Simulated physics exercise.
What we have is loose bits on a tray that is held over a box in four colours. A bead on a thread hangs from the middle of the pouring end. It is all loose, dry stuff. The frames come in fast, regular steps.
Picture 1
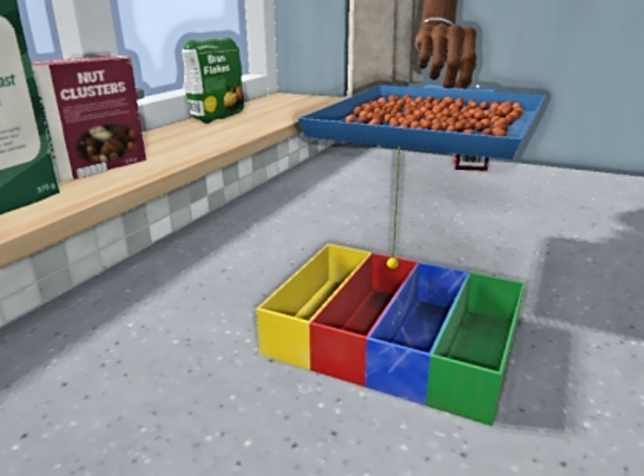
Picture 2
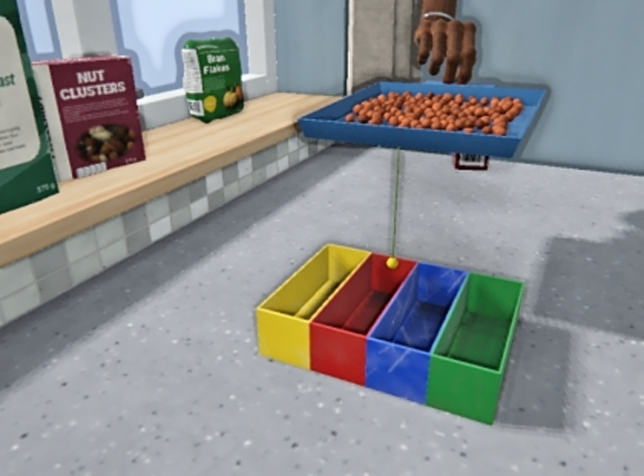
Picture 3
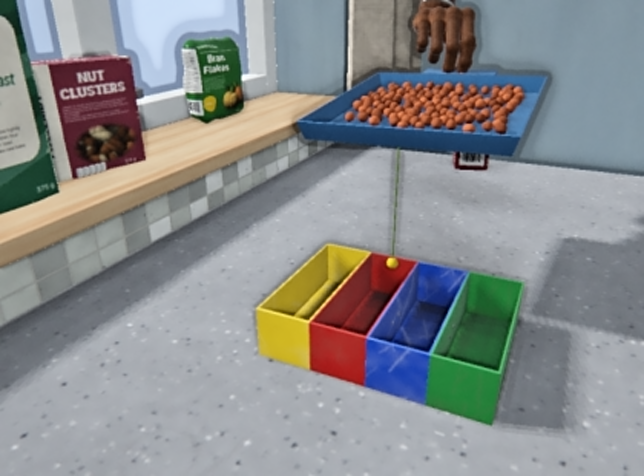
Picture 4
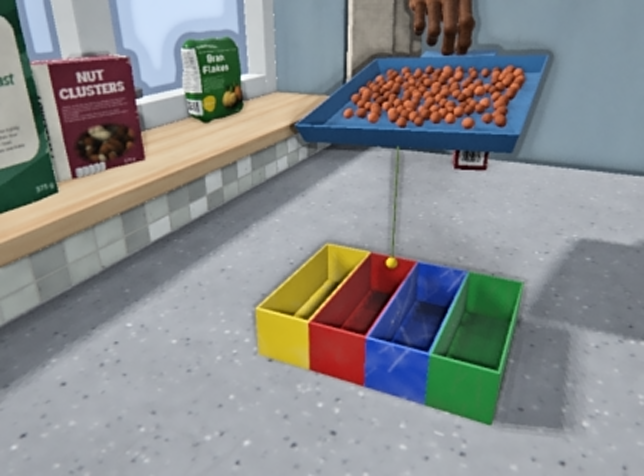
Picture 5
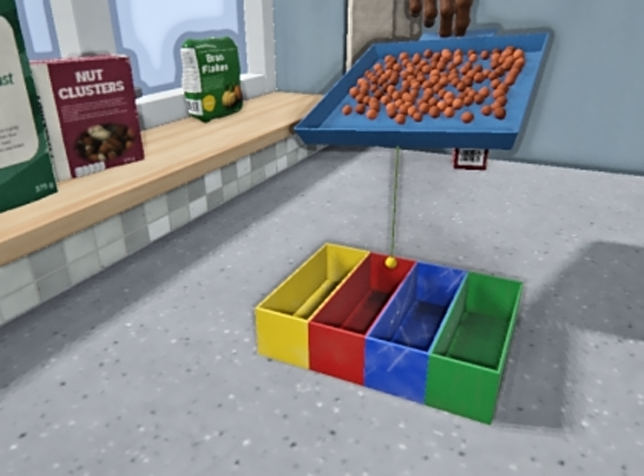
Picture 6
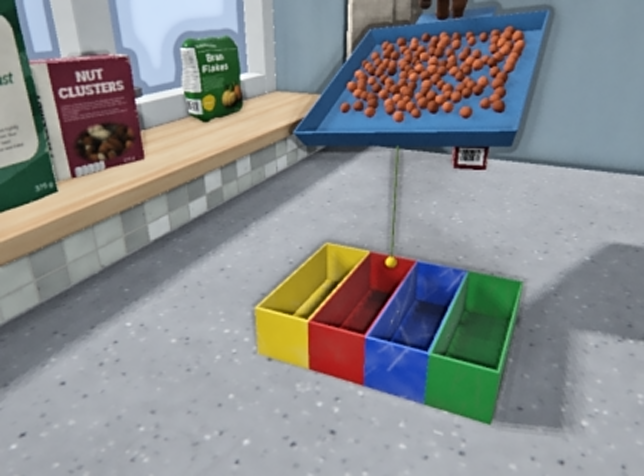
We see a hand at the far side of a blue tray of small reddish-brown pellets, held above a yellow, red, blue and green box, as the tray's far side rises steadily and the pellets spread slightly across it.
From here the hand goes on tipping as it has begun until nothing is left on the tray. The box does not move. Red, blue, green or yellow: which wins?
The yellow one ends fullest.
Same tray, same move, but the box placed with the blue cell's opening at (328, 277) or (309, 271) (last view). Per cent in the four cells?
In turn 90 and 90 in a hundred.
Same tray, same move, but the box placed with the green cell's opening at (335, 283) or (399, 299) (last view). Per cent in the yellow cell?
Roughly 0 per cent, and 10 per cent.
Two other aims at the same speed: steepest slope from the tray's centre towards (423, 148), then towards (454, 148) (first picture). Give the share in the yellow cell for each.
About 10 and 0 per cent.
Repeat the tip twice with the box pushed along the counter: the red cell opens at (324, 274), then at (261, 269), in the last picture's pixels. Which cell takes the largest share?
First the cell in red, then the cell in blue.
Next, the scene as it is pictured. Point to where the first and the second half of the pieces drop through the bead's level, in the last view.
First near (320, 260), later near (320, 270).
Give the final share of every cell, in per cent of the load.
About: Yellow cell 40, red cell 30, blue cell 10, green cell 0 per cent.
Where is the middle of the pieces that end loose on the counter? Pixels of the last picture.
Near (257, 305).
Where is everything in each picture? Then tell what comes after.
In the first frame, corners of the pouring end at (305, 117) and (515, 137), level; middle of the load at (436, 114), clay pellets; bead on its thread at (393, 263); yellow cell at (284, 334); red cell at (338, 350); blue cell at (397, 367); green cell at (462, 385).
In the second frame, corners of the pouring end at (305, 118) and (515, 136), level; middle of the load at (436, 111).
In the third frame, corners of the pouring end at (304, 120) and (514, 134), tipped barely, lowest at the left corner; middle of the load at (436, 104).
In the fourth frame, corners of the pouring end at (303, 123) and (513, 131), tipped a little, lowest at the left corner; middle of the load at (436, 93).
In the fifth frame, corners of the pouring end at (301, 126) and (511, 129), tipped clearly, lowest at the left corner; middle of the load at (434, 81).
In the sixth frame, corners of the pouring end at (301, 129) and (510, 126), tipped clearly, lowest at the left corner; middle of the load at (432, 71); yellow cell at (282, 333); red cell at (336, 348); blue cell at (395, 365); green cell at (461, 384).
Soon, tray tipped steeply; nearly all on the tray; a stray few falling or outside the box.
A while on, tray tipped past a quarter turn; about two thirds on the tray; a small part in the yellow cell; a small part in the red cell; about a quarter falling or outside the box.
Towards the end, tray tipped past a quarter turn; about a third in the yellow cell; about a quarter in the red cell; a small part in the blue cell; about a quarter falling or outside the box.
Finally, tray tipped past a quarter turn; about a third in the yellow cell; about a quarter in the red cell; a small part in the blue cell; none in the green cell; about a quarter outside the box.
